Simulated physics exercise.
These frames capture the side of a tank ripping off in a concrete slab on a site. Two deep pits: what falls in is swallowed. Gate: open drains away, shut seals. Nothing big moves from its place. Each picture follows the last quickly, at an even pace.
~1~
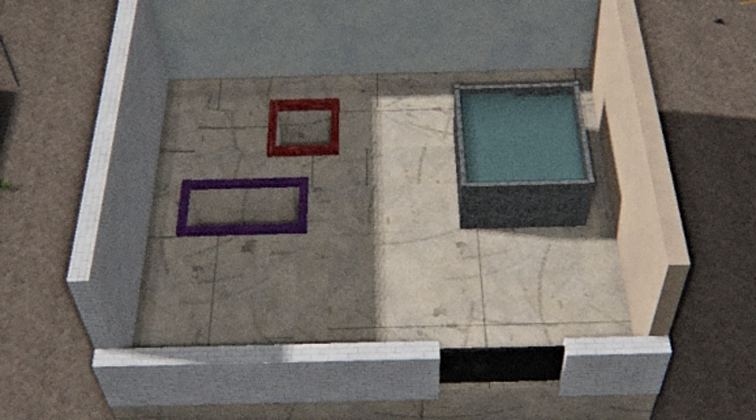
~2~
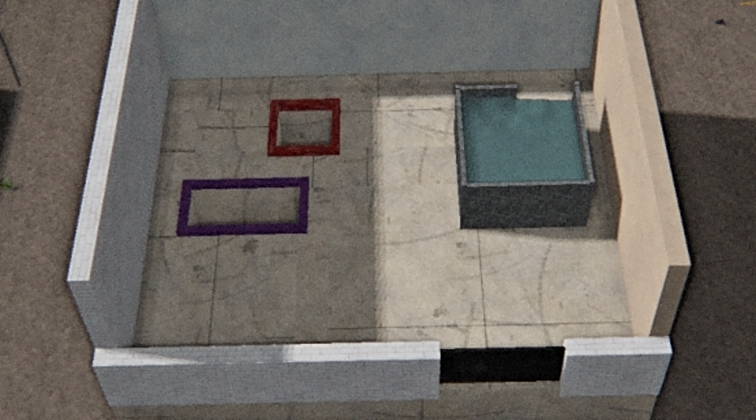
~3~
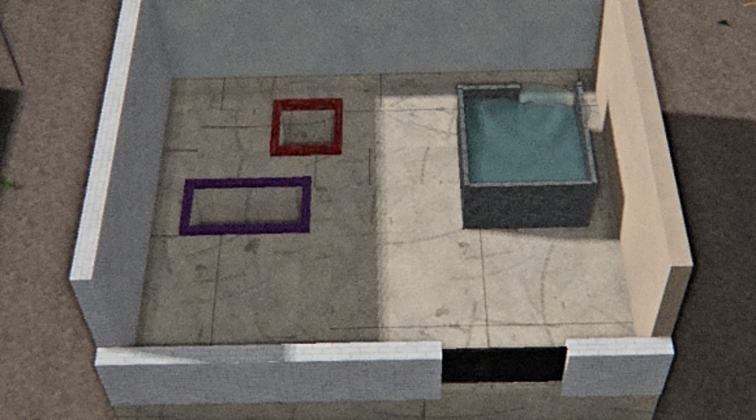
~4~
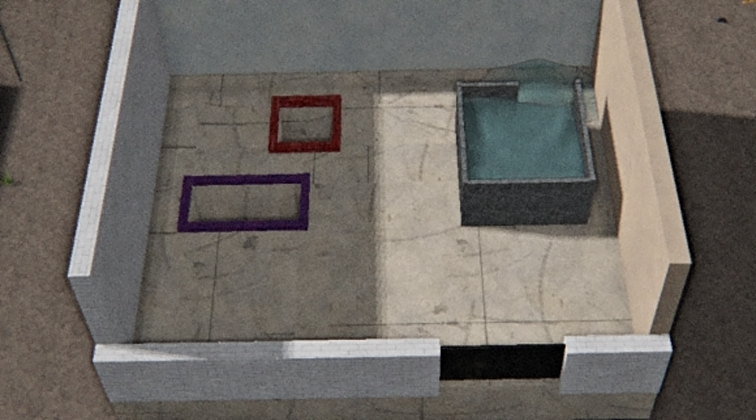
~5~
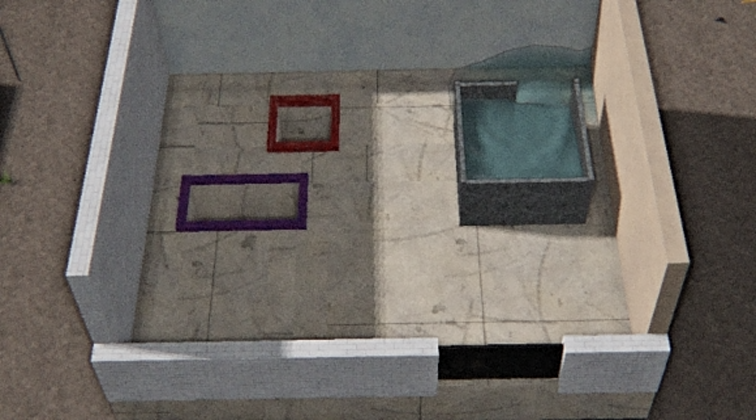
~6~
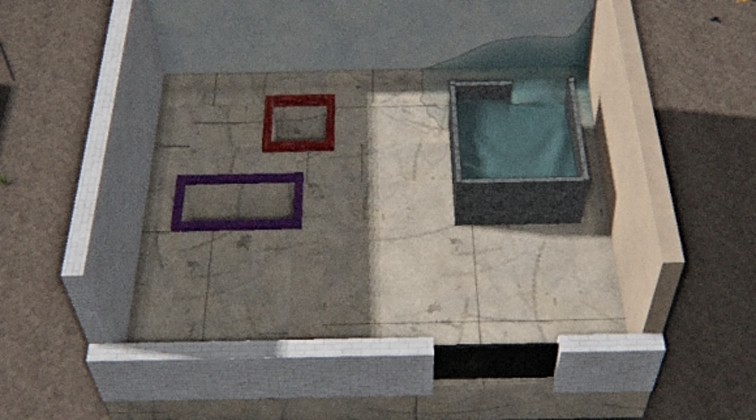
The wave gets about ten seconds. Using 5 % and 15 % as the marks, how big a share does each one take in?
In order: The gate will take below five per cent, the purple pit will take below five per cent, the red pit will take at least five but at most fifteen per cent.
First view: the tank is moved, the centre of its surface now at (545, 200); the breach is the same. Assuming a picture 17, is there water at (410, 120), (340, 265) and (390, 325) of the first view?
Checking the three spots, I get swamped, high and dry, high and dry.
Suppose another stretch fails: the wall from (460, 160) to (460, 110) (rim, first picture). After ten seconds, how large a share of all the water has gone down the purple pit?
The purple pit takes 14 per cent.
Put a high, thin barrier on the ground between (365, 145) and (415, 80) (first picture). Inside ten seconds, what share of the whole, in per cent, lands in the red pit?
Red: 0 %.
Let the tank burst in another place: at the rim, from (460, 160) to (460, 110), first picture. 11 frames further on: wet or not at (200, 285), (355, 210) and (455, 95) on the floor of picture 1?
In the order asked: Sodden, sodden, out of reach.
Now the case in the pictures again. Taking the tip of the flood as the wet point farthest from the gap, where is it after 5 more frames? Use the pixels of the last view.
My estimate: Roughly (295, 72).
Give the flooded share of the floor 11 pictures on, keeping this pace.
Around 30 in a hundred.
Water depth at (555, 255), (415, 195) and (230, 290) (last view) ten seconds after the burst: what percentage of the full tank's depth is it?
4, 4 and 10 per cent, roughly.
A moment on, water covers 15 % of the floor; the gate 0 %, the purple pit 0 %, the red pit 0 %.
Next, water covers 30 % of the floor; the gate 0 %, the purple pit 0 %, the red pit 1 %.
Then, water covers 55 % of the floor; the gate 0 %, the purple pit 0 %, the red pit 6 %.
Later, water covers 85 % of the floor; the gate 0 %, the purple pit 1 %, the red pit 8 %.
In the end, water covers 95 % of the floor; the gate 0 %, the purple pit 1 %, the red pit 9 %.
